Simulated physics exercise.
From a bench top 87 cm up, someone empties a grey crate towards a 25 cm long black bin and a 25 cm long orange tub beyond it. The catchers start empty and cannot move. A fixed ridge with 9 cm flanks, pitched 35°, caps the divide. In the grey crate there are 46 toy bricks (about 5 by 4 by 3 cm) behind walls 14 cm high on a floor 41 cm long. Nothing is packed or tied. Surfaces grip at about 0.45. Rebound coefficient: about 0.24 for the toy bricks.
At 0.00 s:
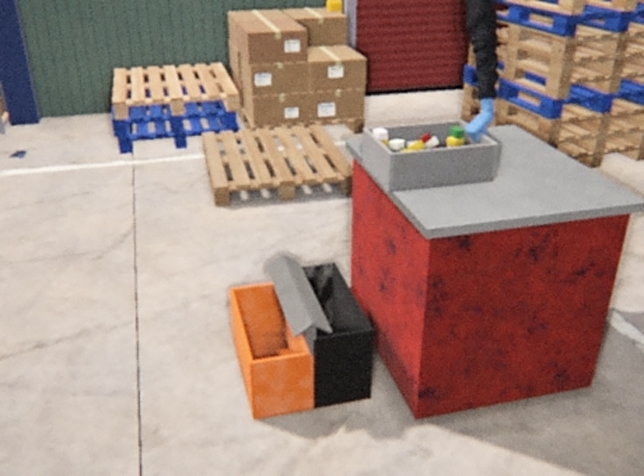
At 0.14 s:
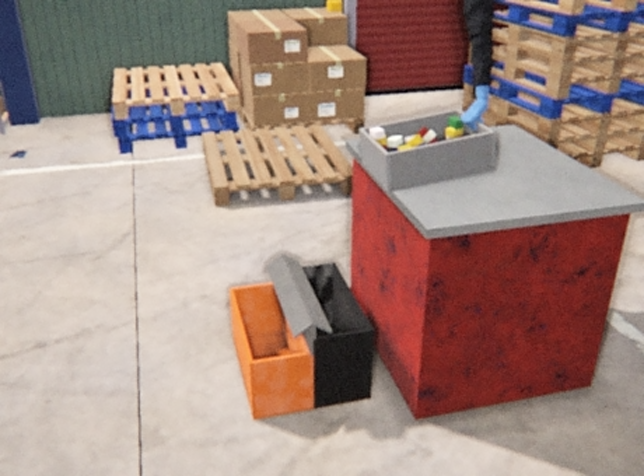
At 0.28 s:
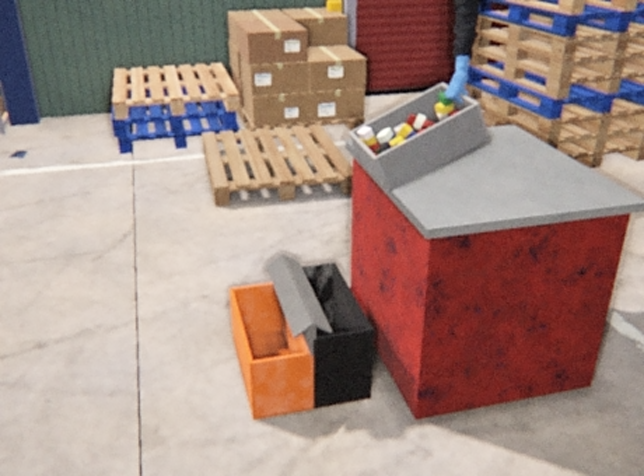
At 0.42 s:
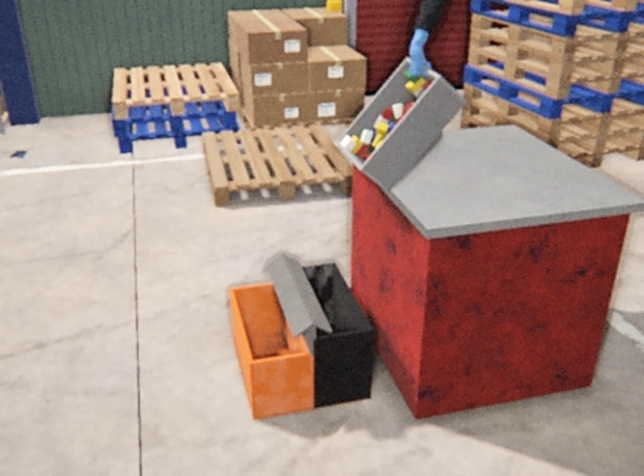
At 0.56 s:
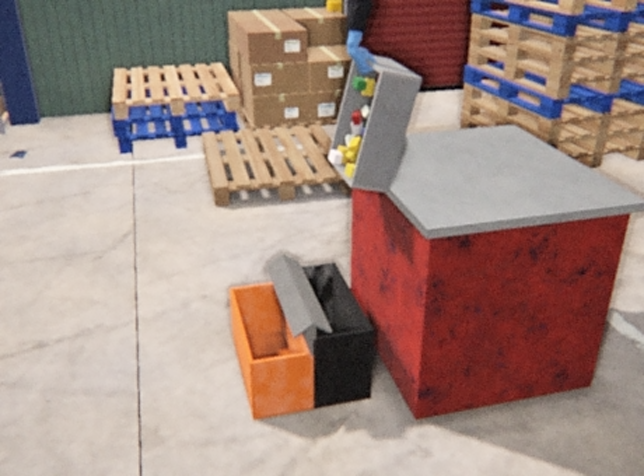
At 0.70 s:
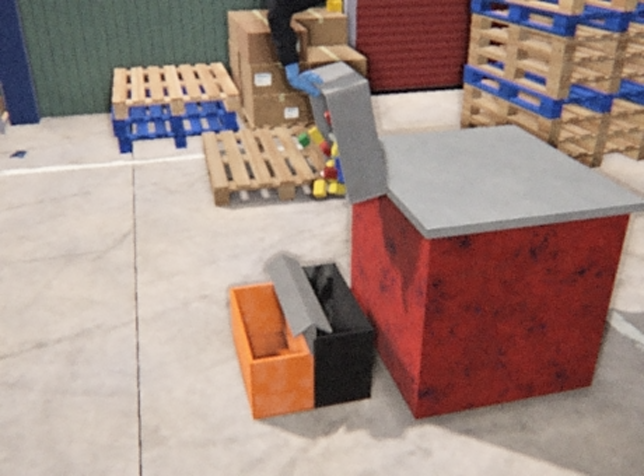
A grey crate of colourful small pieces sits on a red block with a grey top in a warehouse, seen from slightly above by a still camera. On the pale floor to the left stand an orange tub and a black bin with a grey sloped cover between them, before pallets and stacked cartons. A blue-gloved hand tilts the crate leftward past upright, and a few pieces leave it.
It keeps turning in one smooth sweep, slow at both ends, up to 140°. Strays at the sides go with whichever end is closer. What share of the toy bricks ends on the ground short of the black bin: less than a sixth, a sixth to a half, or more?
Expect less than a sixth of the load on the ground short of the black bin.
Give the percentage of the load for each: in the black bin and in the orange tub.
About 50 and 35 per cent.
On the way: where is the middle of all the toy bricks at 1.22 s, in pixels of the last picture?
At about (298, 329).
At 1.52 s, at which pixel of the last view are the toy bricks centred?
Around (299, 355).
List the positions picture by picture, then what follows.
In the first picture (each is followed by its nearest rim corner in this view), grey crate, (393, 153); orange tub, (253, 362); 0° from level; none out.
The second picture shows grey crate, (389, 154); 7° from level.
The third picture shows grey crate, (377, 157); 24° from level.
The fourth picture shows grey crate, (362, 167); 49° from level.
The fifth picture shows grey crate, (351, 183); 76° from level.
The sixth picture shows grey crate, (349, 201); orange tub, (253, 362); 103° from level; 3 out, the lowest brick at (320, 189).
After 0.83 s, tilt 123°; 23 still in the grey crate and 23 in the air.
After 1.00 s, tilt 139°; 4 still in the grey crate, 1 in the black bin, 9 in the orange tub, 1 on the ground beyond the orange tub and 31 in the air.
After 1.22 s, tilt 140°; 17 in the black bin, 16 in the orange tub, 2 on the ground beyond the orange tub and 11 in the air.
Outcome (at 1.52 s), 23 in the black bin, 17 in the orange tub and 6 on the ground beyond the orange tub. Asked share, 0 of 46, 0 per cent.
